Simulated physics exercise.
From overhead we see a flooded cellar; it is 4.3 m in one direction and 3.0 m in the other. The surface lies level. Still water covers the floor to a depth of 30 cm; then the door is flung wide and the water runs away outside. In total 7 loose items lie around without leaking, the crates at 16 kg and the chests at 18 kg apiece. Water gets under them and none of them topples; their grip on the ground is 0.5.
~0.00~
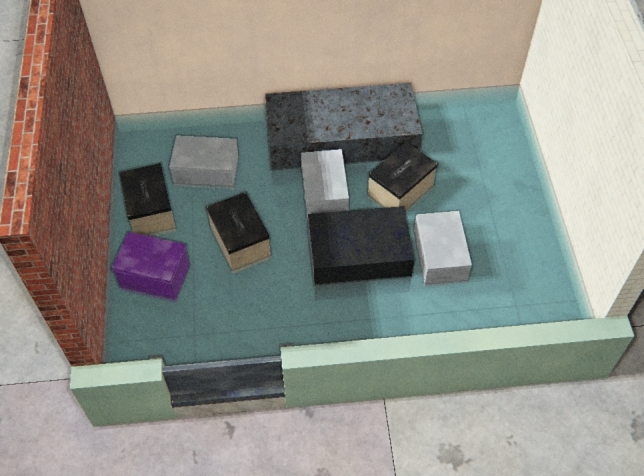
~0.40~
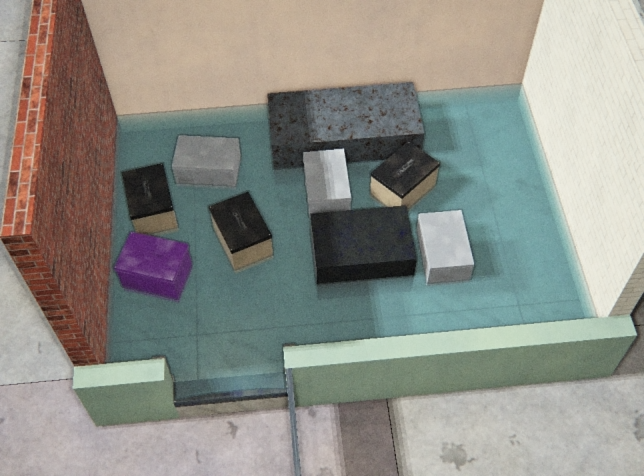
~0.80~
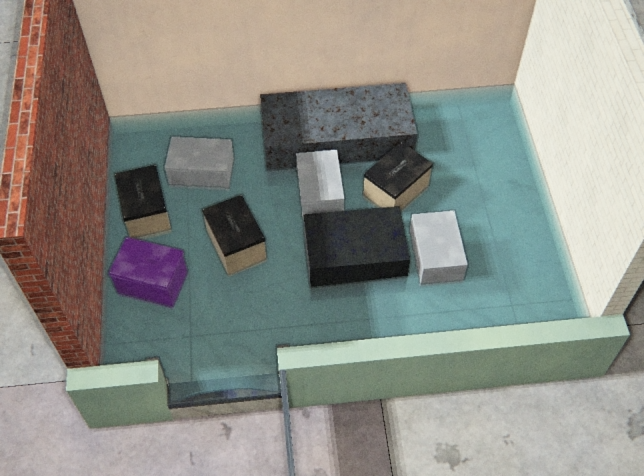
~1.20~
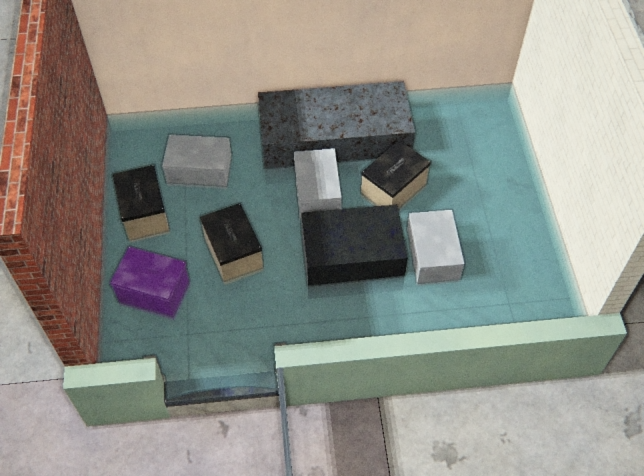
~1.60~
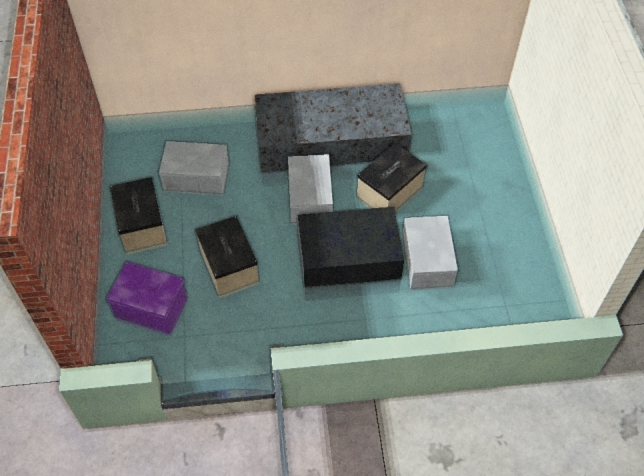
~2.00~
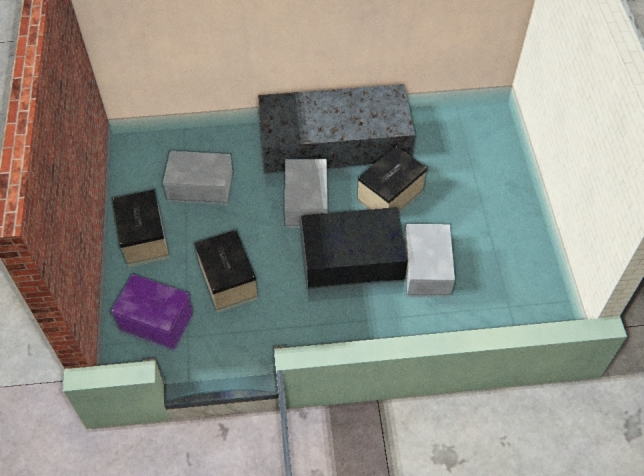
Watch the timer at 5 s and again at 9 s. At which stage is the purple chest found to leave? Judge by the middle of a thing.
Gone at the first check.
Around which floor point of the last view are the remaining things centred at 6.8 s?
That lands at roughly (232, 288).
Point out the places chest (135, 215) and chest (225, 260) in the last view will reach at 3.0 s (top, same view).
Somewhere about (133, 242) and (212, 298).
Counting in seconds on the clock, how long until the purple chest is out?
Somewhere near 3.5 s.
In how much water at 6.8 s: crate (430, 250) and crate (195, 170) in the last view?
About 21 and 21 cm.
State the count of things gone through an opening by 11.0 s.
That would be 4.
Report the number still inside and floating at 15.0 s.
I'd say 0 of them.
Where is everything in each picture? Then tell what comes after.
The purple chest at (149, 256) floats; 30 cm deep round most things; 0 of 7 have shifted, in the first frame.
The purple chest at (151, 256) floats; 30 cm deep round most things; 0 of 7 have shifted, in the second frame.
The purple chest at (146, 262) floats, 3 cm from its start; 30 cm deep round most things; 0 of 7 have shifted, in the third frame.
The purple chest at (148, 272) floats, 16 cm from its start; about 3160 L in view; 2 of 7 have shifted, in the fourth frame.
The purple chest at (145, 288) floats, 30 cm from its start; 28 cm deep round most things; 3 of 7 have shifted, in the fifth frame.
The purple chest at (150, 302) floats, 44 cm from its start; about 3010 L in view; 6 of 7 have shifted, in the sixth frame.
After 3.0 s the purple chest is near (174, 342), 0.9 m from its start, afloat; 0 of 7 are out; 7 afloat.
After 6.8 s the purple chest has gone out (at 3.4 s); 2 of 7 are out; 5 afloat.
After 11.0 s the purple chest has gone out (at 3.4 s); 4 of 7 are out; 3 afloat.
After 15.0 s the purple chest has gone out (at 3.4 s); 7 of 7 are out; 0 afloat.
